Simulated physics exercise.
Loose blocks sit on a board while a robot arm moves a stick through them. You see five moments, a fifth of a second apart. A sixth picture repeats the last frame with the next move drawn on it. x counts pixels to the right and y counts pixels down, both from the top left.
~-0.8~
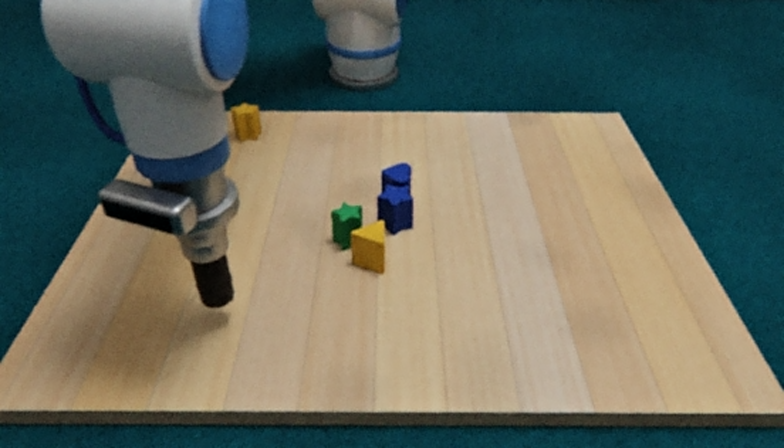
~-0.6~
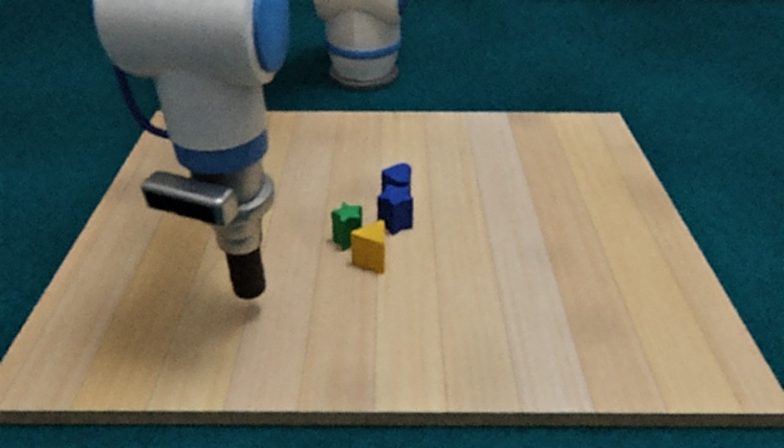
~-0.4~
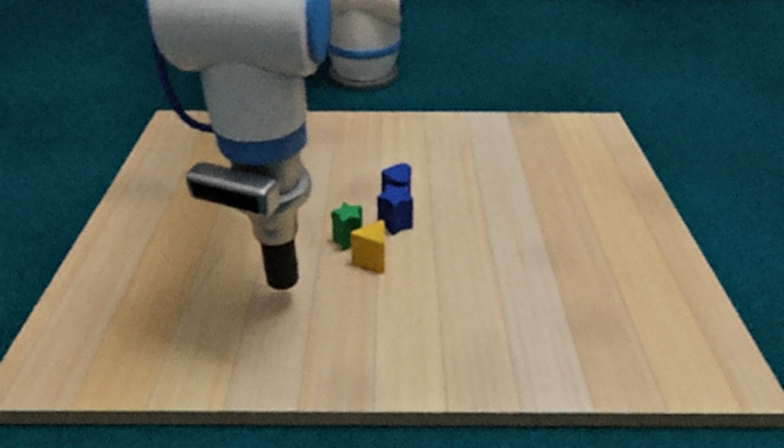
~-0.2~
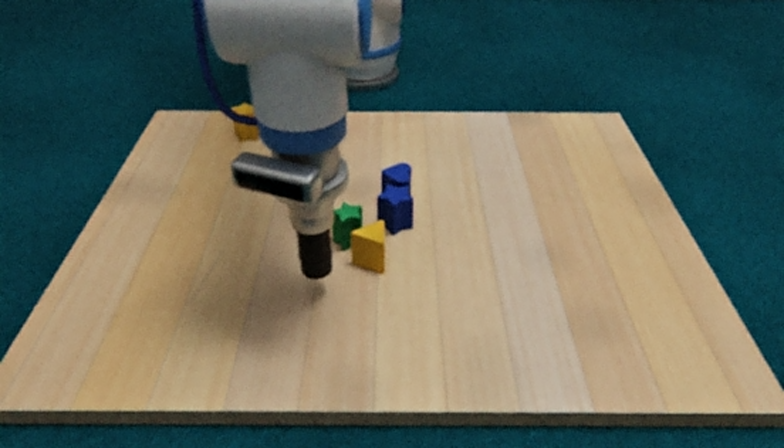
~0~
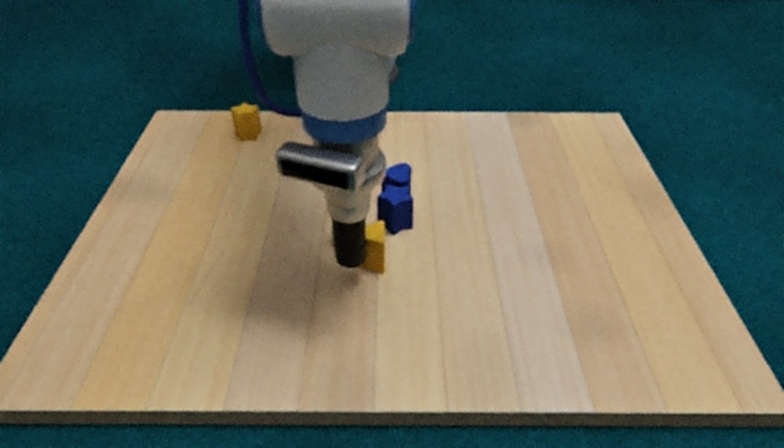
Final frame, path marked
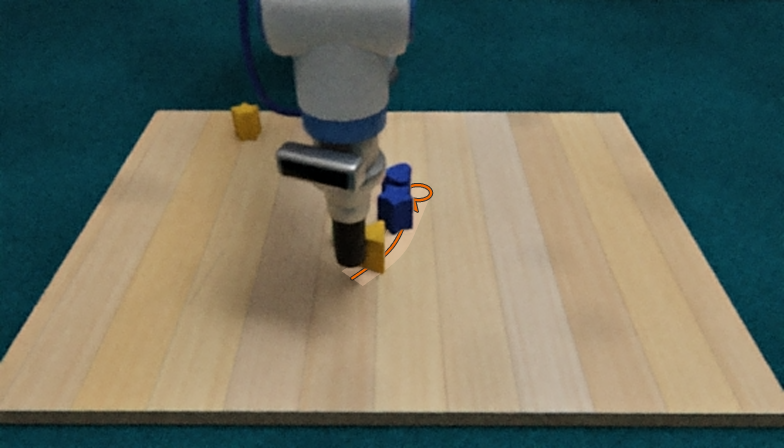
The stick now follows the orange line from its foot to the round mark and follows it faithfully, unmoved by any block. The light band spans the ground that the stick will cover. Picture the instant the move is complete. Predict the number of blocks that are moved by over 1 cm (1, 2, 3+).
Three or more shift.
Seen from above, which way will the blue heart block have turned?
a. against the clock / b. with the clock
Answer: A.
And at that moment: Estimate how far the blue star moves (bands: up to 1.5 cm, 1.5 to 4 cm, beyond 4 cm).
Its displacement is above 4 cm.
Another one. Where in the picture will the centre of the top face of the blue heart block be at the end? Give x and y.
By then it is at (392, 137).
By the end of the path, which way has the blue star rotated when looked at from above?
From overhead, anticlockwise.
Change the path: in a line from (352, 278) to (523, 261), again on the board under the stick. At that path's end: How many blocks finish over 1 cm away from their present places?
Going by the path, one of them shifts by more than about 1 cm.
Path on the board, from (352, 278) by way of (389, 251) and (406, 220) to (418, 192).
The first path, step by step. One third of the way, stick (389, 231); yellow three-sided block (407, 208), turned 15° clockwise.
Two thirds of the way, stick (407, 201); yellow three-sided block (431, 185), turned 50° clockwise; blue star (402, 172); blue heart block (398, 157), turned 30° anticlockwise.
At the end, stick (419, 174); green star in place; yellow three-sided block (437, 179), turned 90° clockwise; blue star (407, 148), turned 30° anticlockwise; blue heart block (392, 137), turned 55° anticlockwise.
